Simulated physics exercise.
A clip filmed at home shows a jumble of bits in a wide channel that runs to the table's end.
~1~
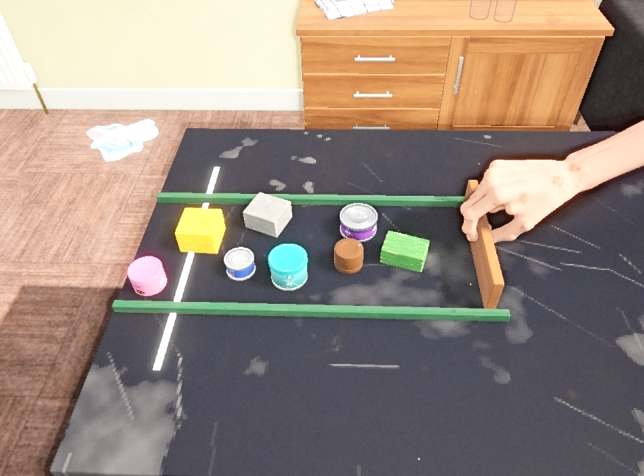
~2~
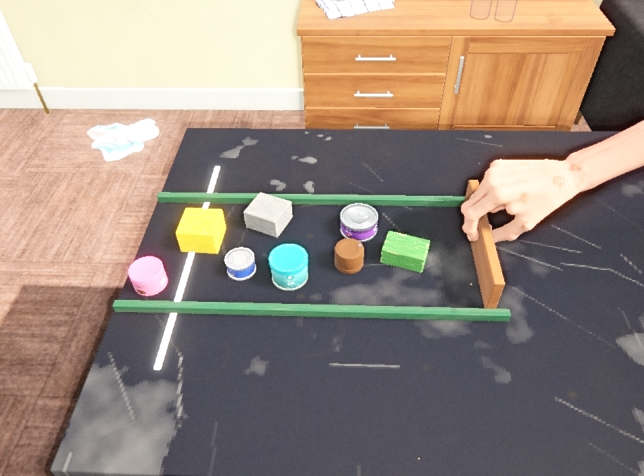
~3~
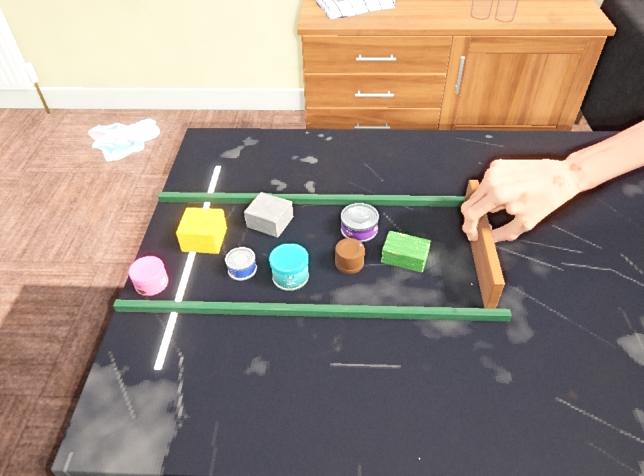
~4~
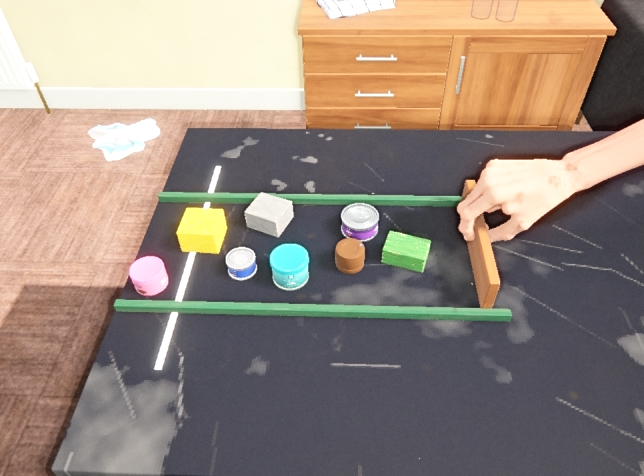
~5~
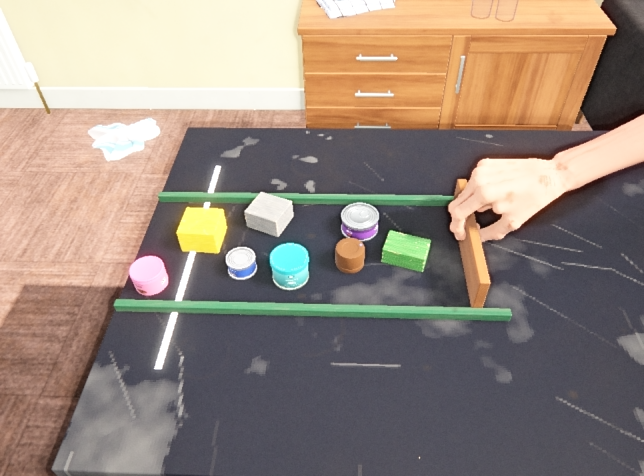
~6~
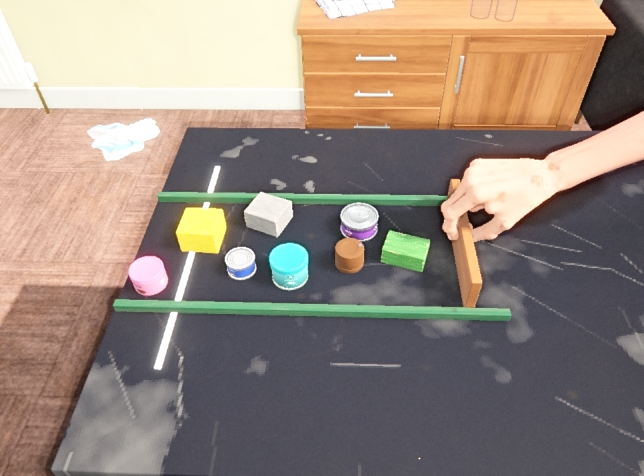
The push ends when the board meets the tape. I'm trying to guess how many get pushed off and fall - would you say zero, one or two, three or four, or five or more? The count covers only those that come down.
Well, a single one or a pair drops off the table this time.
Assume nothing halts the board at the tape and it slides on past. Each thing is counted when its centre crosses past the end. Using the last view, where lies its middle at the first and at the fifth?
I'd say close to (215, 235), and after that close to (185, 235).
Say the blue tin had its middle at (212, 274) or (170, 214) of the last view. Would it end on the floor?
In order: Keeps its place; slips off.
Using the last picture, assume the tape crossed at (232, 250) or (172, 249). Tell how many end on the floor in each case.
Per try: 0; 5.
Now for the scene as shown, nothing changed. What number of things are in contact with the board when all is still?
That number would be 3.
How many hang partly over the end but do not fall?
I'd say 3 of them.
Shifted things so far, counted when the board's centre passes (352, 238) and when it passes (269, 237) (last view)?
I make it 4 at the first spot and 7 at the other.
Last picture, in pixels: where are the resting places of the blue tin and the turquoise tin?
You'll see the blue tin at (133, 272), with the turquoise tin at (162, 274).
A little later, none off yet; pink tub at rest near (149, 276); yellow block at rest near (202, 230); blue tin at rest near (241, 263).
Next, none off yet; pink tub at rest near (149, 276); yellow block at rest near (202, 230); blue tin shifted a little near (228, 266).
Later still, none off yet; pink tub at rest near (149, 276); yellow block shifted about its own width near (165, 229); blue tin shifted well along near (183, 271).
When it is over, the number that fall off is one or two; down, yellow block and pink tub.
